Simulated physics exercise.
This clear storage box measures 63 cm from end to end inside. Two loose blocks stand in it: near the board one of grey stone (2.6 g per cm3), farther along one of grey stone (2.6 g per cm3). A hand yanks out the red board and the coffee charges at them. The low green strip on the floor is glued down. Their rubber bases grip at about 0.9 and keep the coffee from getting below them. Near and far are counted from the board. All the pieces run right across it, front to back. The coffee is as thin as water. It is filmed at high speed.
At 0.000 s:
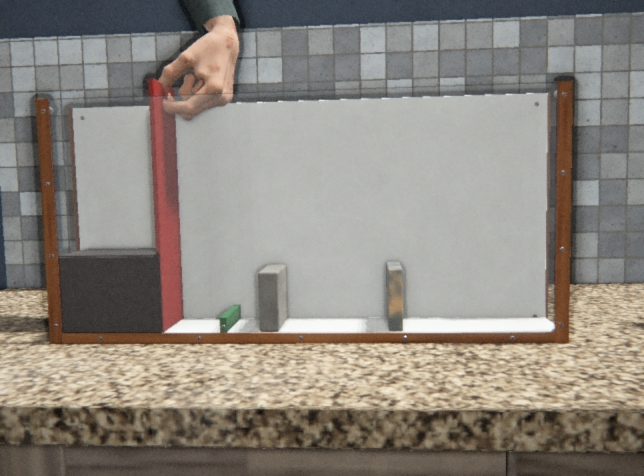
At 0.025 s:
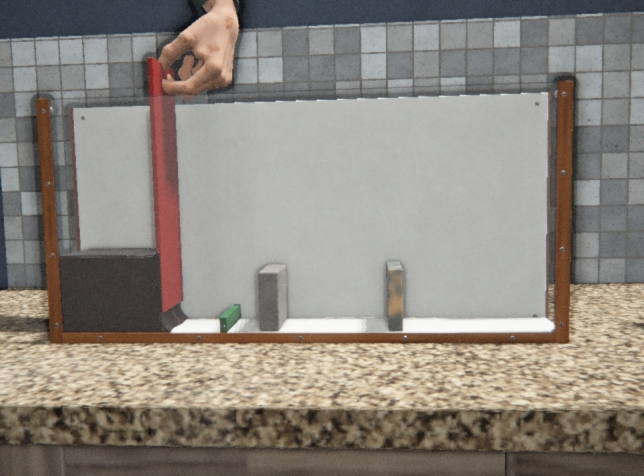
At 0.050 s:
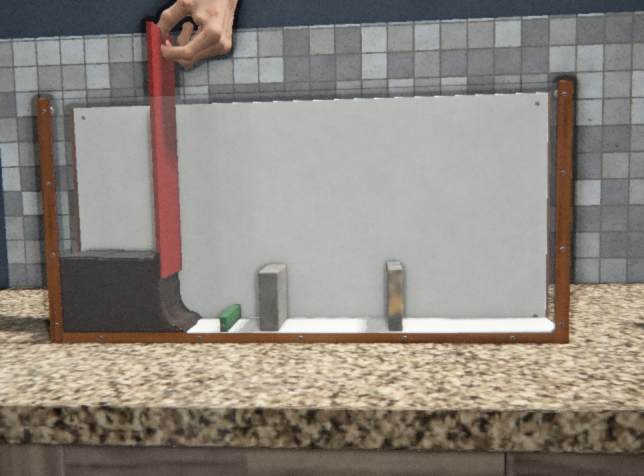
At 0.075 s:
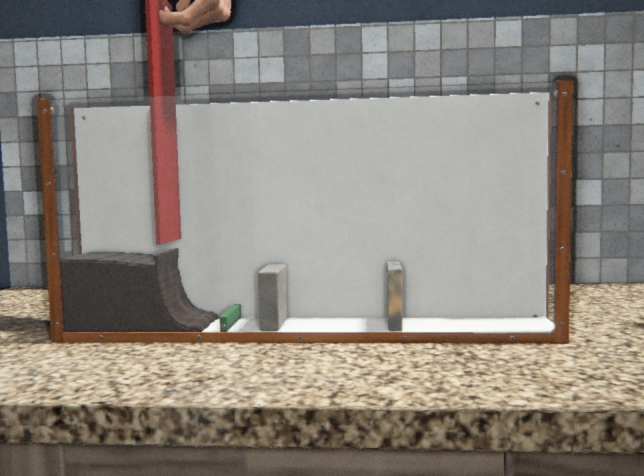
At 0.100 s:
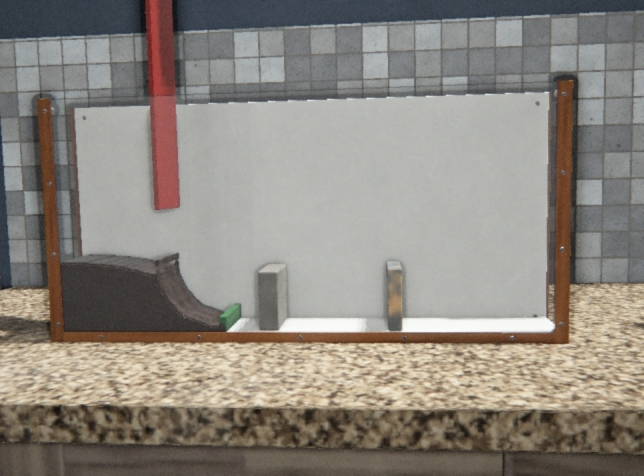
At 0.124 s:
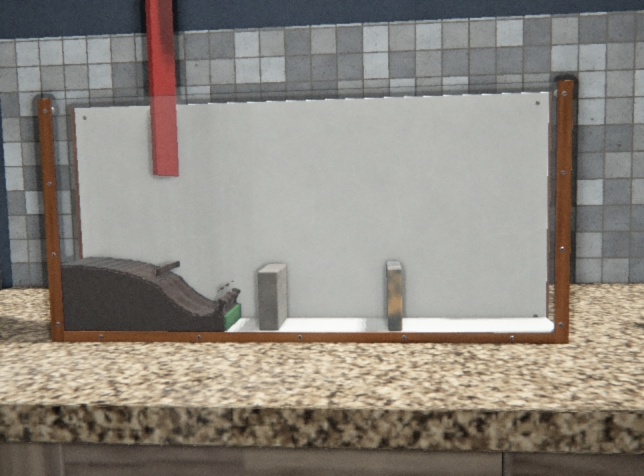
On a speckled stone countertop, a hand pulls a red board straight up out of a wood-framed tank, and the dark liquid held at the left spreads right along the floor. Its front reaches a small green strip and splashes up over it, short of two upright blocks that stay still.
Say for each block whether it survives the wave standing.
The near block falls and the far block keeps standing.
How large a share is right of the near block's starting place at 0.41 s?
About 10 per cent.
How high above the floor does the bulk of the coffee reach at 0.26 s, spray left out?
About 12.5 cm.
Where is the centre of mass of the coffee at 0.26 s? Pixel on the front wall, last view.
At about (158, 306).
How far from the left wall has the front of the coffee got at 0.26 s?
About 32 cm.
Then, 0.26 s in, the front has run 32 cm from the left wall, the near block leans 5° and the far block is upright.
Then, 0.41 s in, the near block leans 43° and the far block is upright.
Then, 0.67 s in, the near block lies flat and the far block is upright.
Finally, the near block lies flat and the far block is upright; 0 per cent of the coffee is past where the far block first stood.
